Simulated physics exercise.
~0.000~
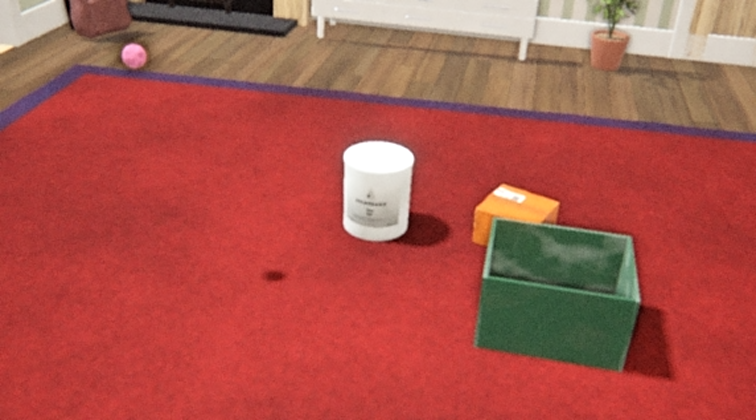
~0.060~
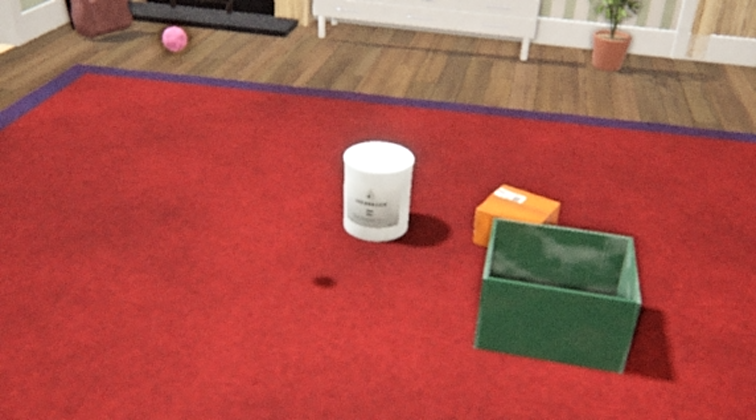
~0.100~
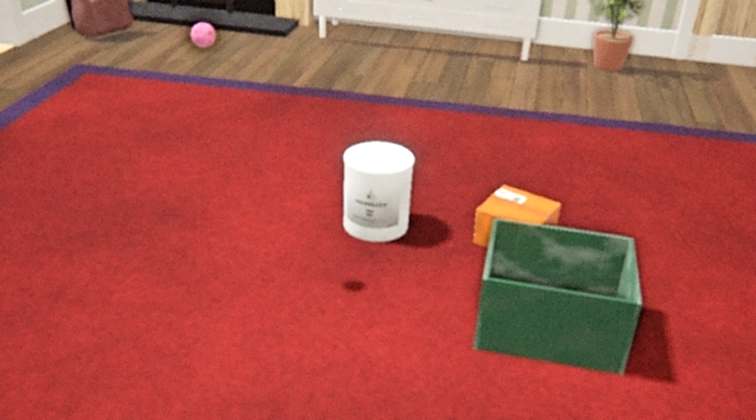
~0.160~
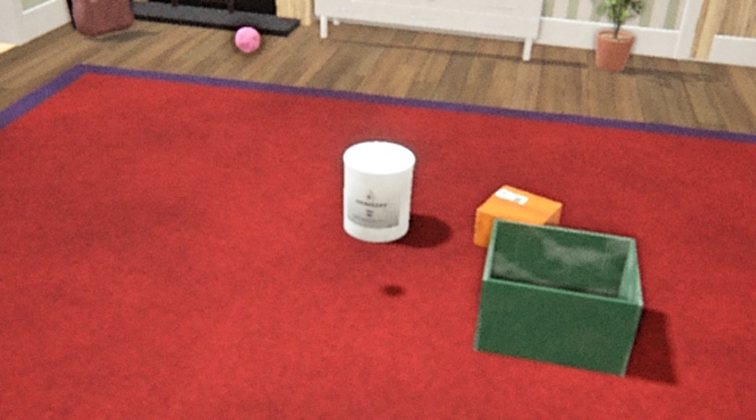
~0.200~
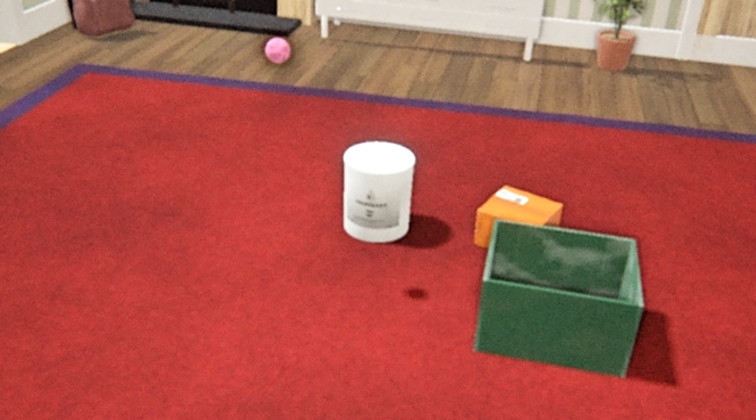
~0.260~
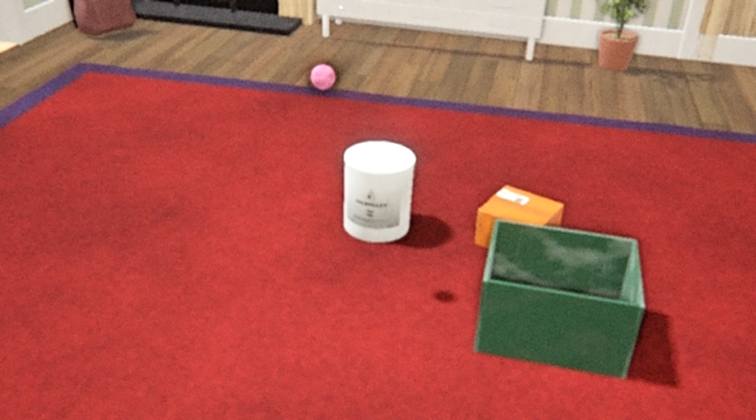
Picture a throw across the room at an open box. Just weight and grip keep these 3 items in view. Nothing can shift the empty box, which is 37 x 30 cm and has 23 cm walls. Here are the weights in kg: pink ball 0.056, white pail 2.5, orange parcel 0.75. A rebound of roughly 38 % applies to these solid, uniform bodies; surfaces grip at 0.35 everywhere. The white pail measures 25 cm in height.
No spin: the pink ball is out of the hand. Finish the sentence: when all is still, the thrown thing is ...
... out of the box.
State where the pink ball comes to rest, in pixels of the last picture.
In the end it sits at around (313, 251).
After 0.36 s, gap 48 cm; pink ball near (396, 149).
After 0.56 s, ball outside, 30 cm from the box's middle; pink ball near (455, 272).
After 0.76 s, ball outside, 50 cm from the box's middle; pink ball near (391, 267).
After 1.16 s, ball outside, 67 cm from the box's middle; pink ball near (337, 256).
At rest (2.8 s), ball outside, 75 cm from the box's middle; the bystanders in place, give or take 10 cm. Seen from the same camera at the end, pink ball near (313, 251).
